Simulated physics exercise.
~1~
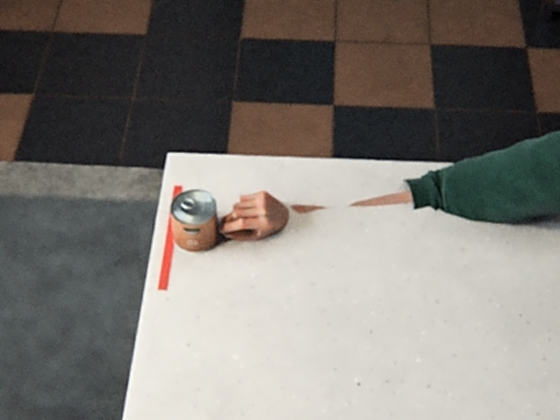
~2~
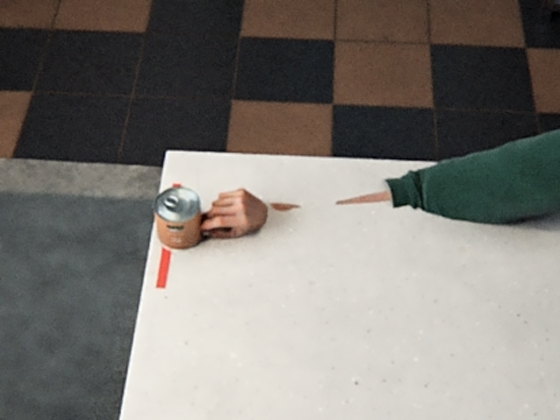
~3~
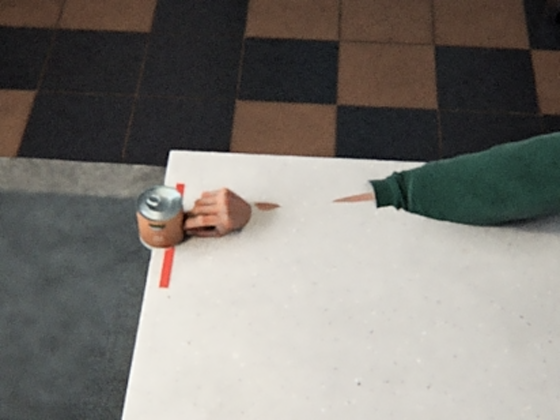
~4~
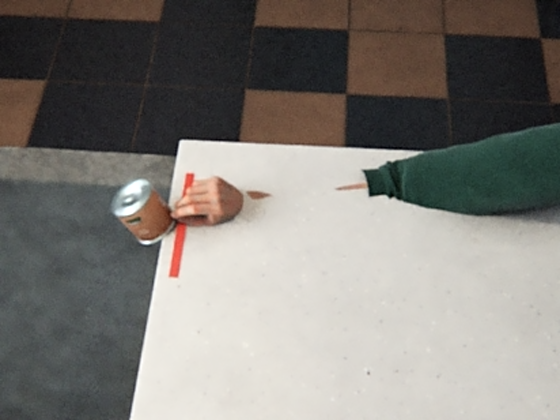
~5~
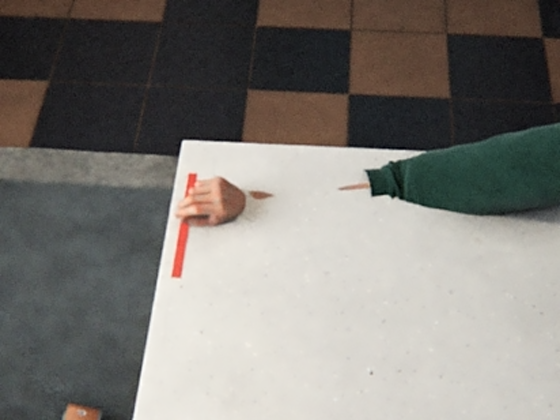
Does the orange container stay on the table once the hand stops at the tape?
No, it tips over the left edge and falls off the table.
To begin with, an orange container with a silvery top stands on a strip of red tape near the left edge of a white table, with a hand touching its right side and a green-sleeved arm reaching in from the right. The hand pushes the container left, across the tape and up to the edge. As the hand reaches the tape, the container tilts out over the side. The hand then stays on the tape while the container drops away, last seen low at the bottom left, off the table.
